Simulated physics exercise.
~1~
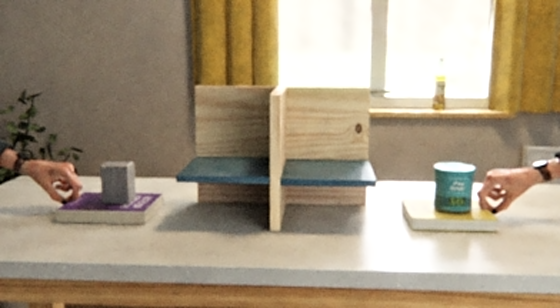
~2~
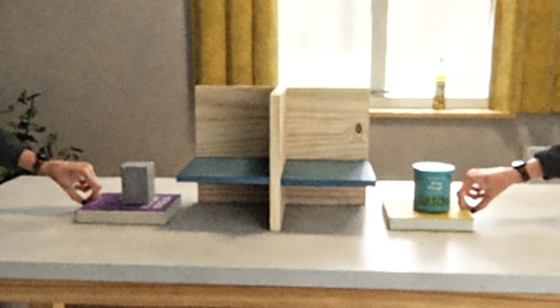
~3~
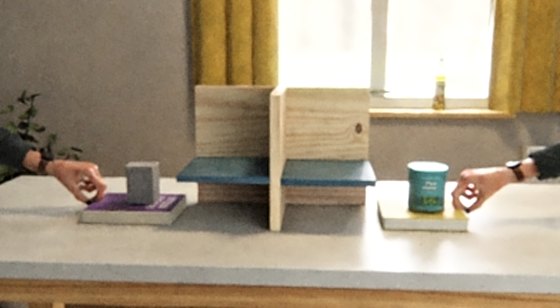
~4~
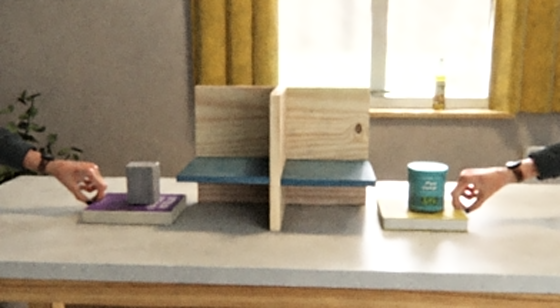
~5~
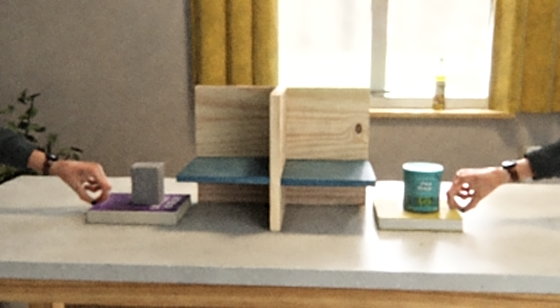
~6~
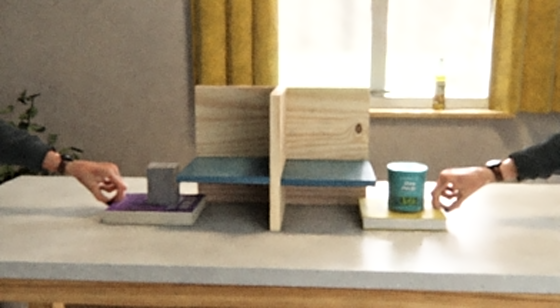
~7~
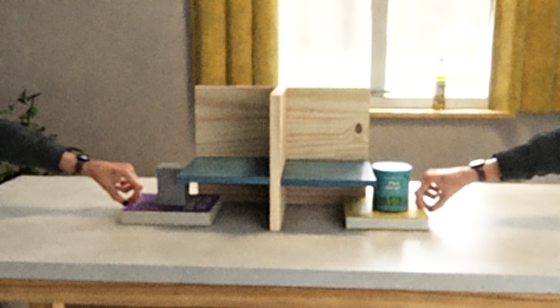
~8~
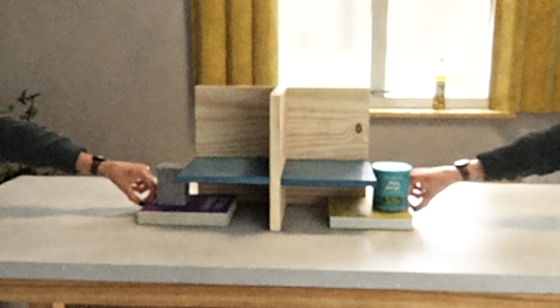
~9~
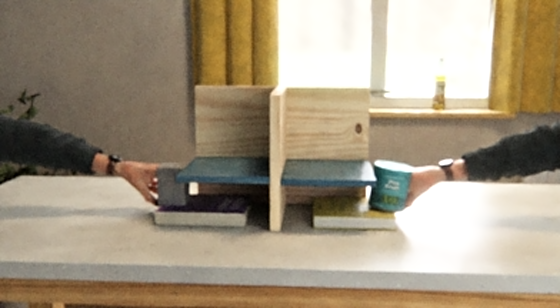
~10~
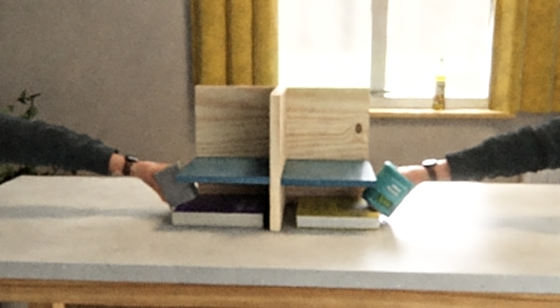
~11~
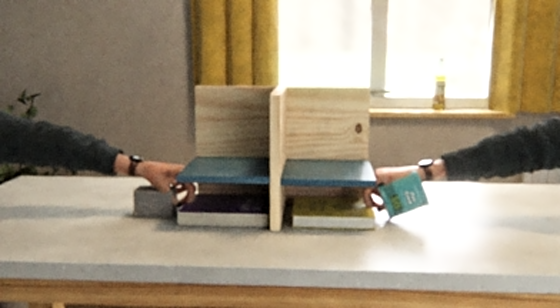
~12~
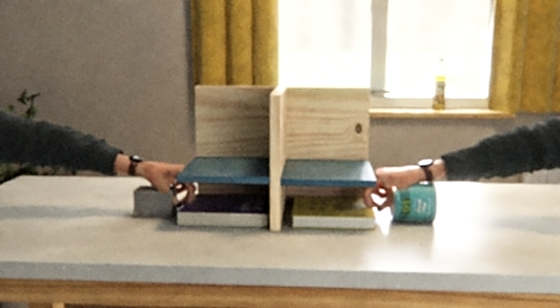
Two books pushed inward by hands slide under a shelf, which knocks off their loads.
